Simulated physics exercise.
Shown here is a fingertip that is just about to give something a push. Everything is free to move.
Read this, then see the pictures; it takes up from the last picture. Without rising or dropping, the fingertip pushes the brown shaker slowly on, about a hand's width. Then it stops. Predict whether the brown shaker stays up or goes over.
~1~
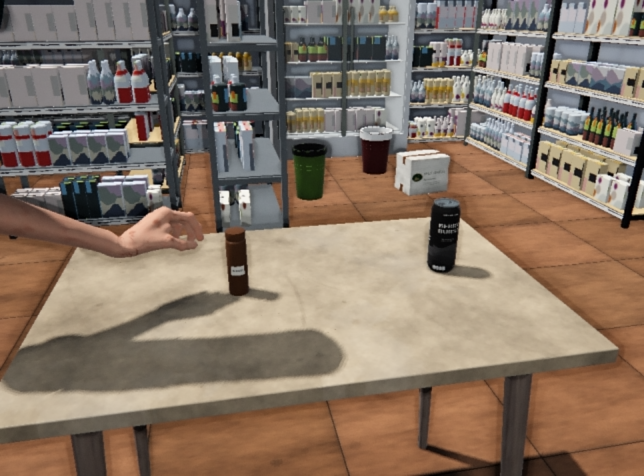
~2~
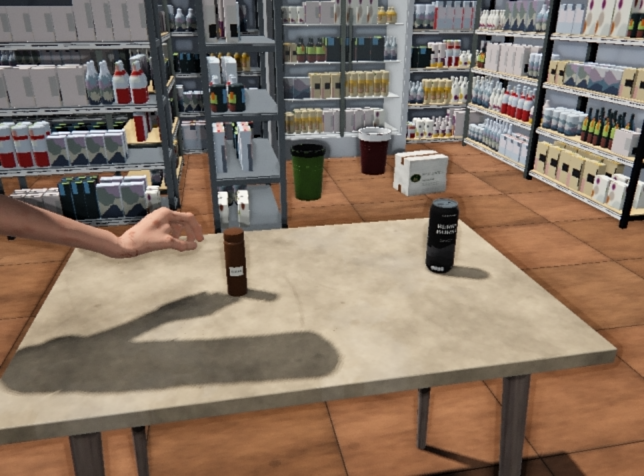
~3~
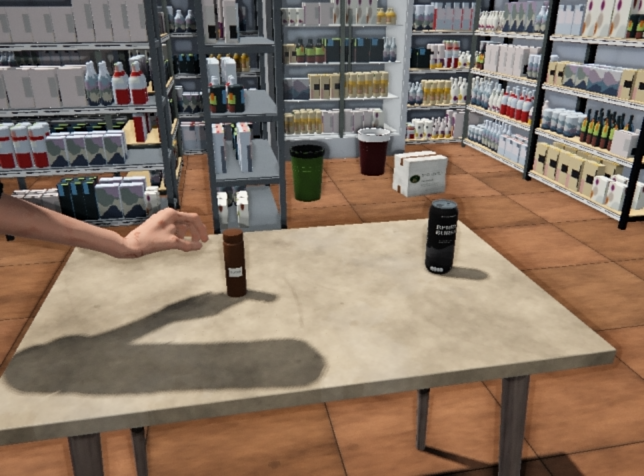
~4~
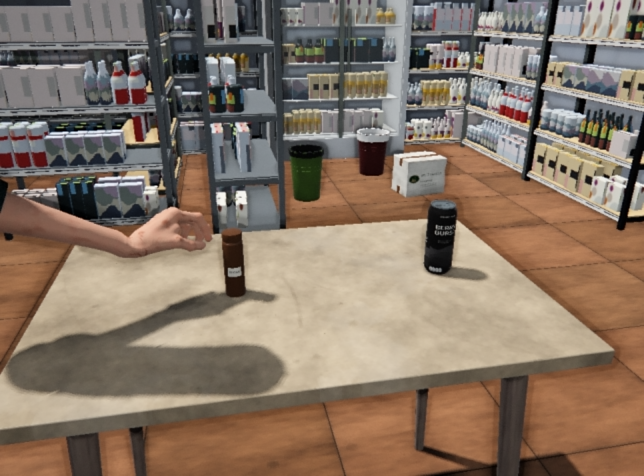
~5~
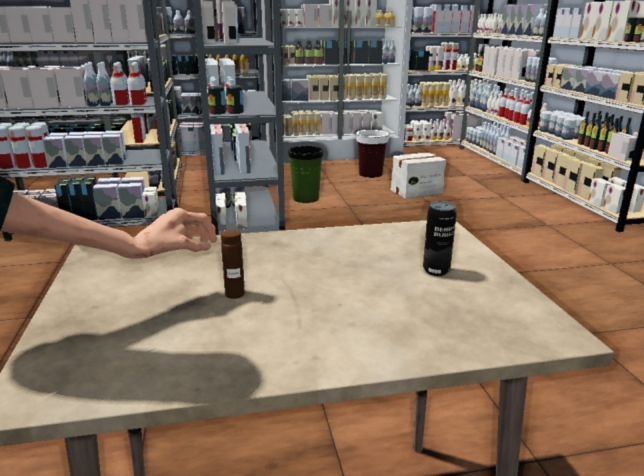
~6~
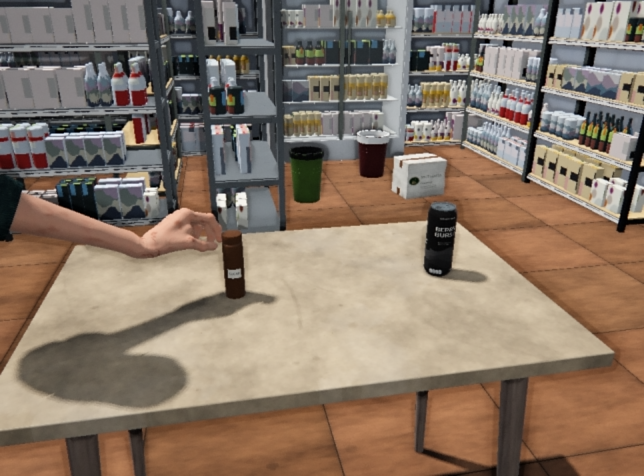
Most likely it goes down.
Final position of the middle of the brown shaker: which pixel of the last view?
It ends up near (284, 281).
Then, 0.40 s later than the last frame, brown shaker tilted by 17° near (244, 262).
Then, 0.70 s later than the last frame, brown shaker tilted by 62° near (269, 269).
Then, 0.80 s later than the last frame, brown shaker on its side near (282, 279).
Then, 1.00 s later than the last frame, brown shaker on its side near (284, 281).
When it is over, lying over on the table, brown shaker. End places, in pixels of the last picture, brown shaker near (284, 281).
